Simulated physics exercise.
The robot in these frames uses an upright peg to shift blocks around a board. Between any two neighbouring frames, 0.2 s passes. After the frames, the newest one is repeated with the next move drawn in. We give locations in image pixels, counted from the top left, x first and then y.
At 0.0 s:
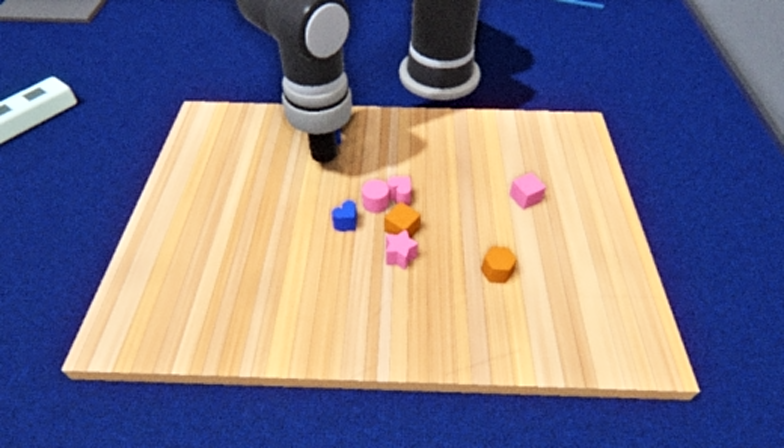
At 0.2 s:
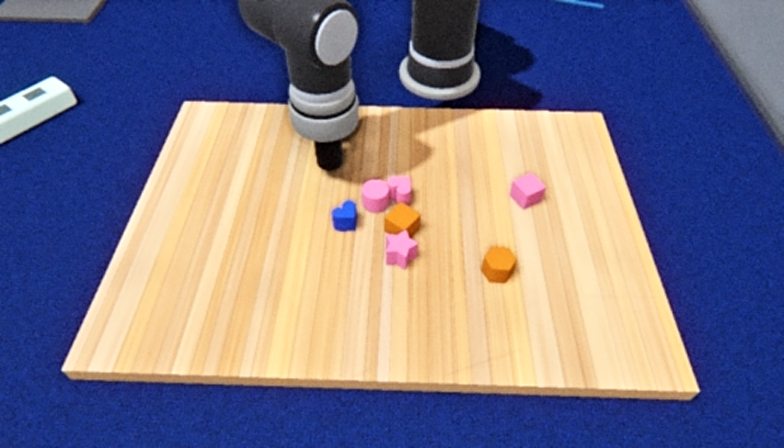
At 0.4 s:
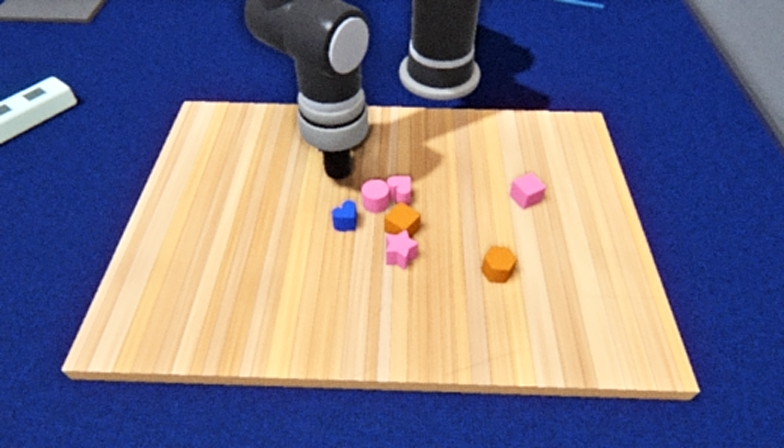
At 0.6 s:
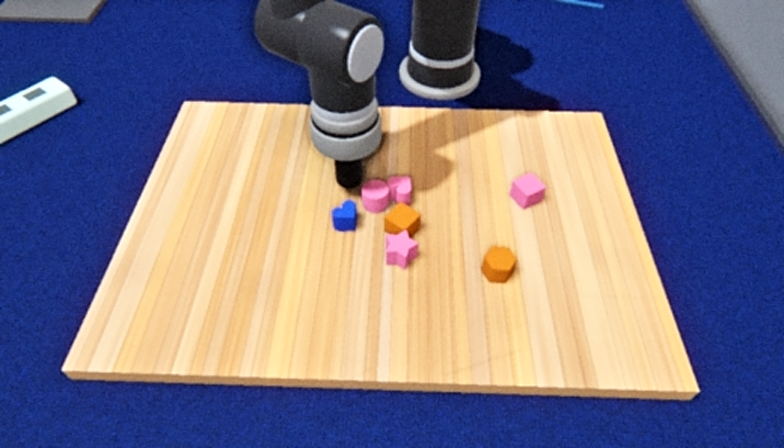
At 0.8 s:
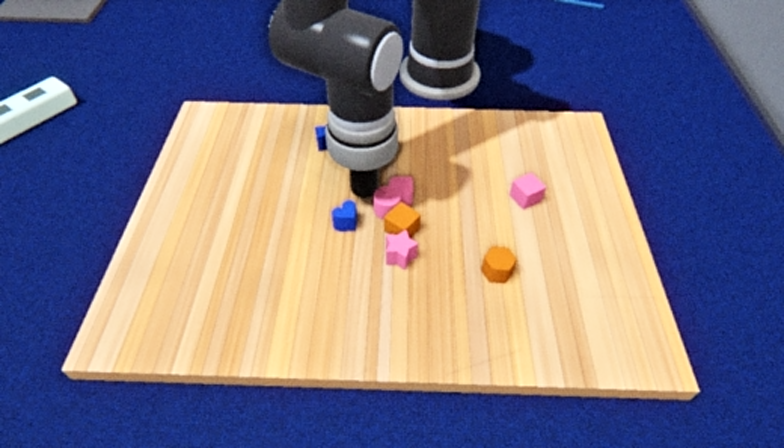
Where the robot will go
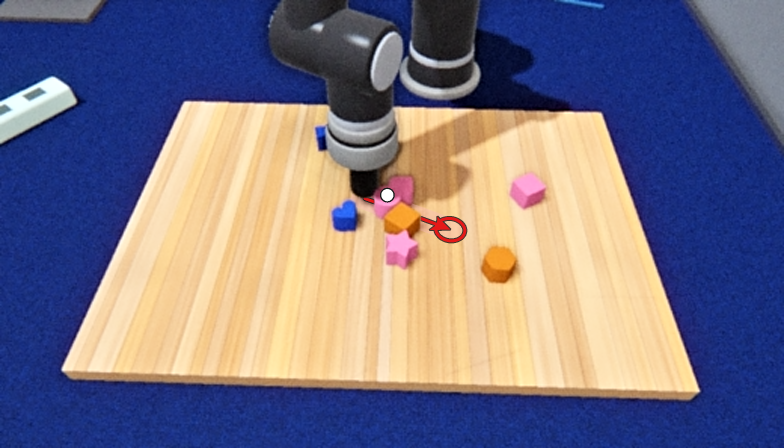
A black robot arm slid its peg down and to the right across the wooden board, then nudged the pink round block slightly right against the pink heart, while the other visible blocks stayed still.
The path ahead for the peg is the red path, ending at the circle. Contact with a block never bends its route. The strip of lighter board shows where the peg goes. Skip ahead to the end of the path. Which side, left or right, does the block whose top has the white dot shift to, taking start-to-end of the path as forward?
Out to the left.
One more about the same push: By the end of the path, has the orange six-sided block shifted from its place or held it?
It keeps its position.
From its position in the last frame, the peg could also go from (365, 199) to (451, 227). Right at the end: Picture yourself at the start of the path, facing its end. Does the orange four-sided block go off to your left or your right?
Right.
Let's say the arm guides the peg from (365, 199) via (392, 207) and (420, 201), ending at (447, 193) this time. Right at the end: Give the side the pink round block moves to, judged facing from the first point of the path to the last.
Moves right.
Drawn move, straight from (365, 199) to (450, 229); the dot is on the pink round block.
What follows on the original path. One third of the way, peg (393, 199); pink round block (420, 202); orange four-sided block (419, 223), turned 65° clockwise; pink heart-shaped block (417, 182), turned 60° anticlockwise.
Two thirds of the way, peg (422, 209); pink round block (450, 210); pink star block (400, 245); orange four-sided block (425, 229), turned 90° clockwise; pink heart-shaped block (428, 183), turned 120° anticlockwise.
At the end, peg (452, 220); pink round block (482, 217); pink star block (400, 245); orange four-sided block (432, 235), turned 135° clockwise; pink heart-shaped block (428, 183), turned 120° anticlockwise; orange six-sided block still.
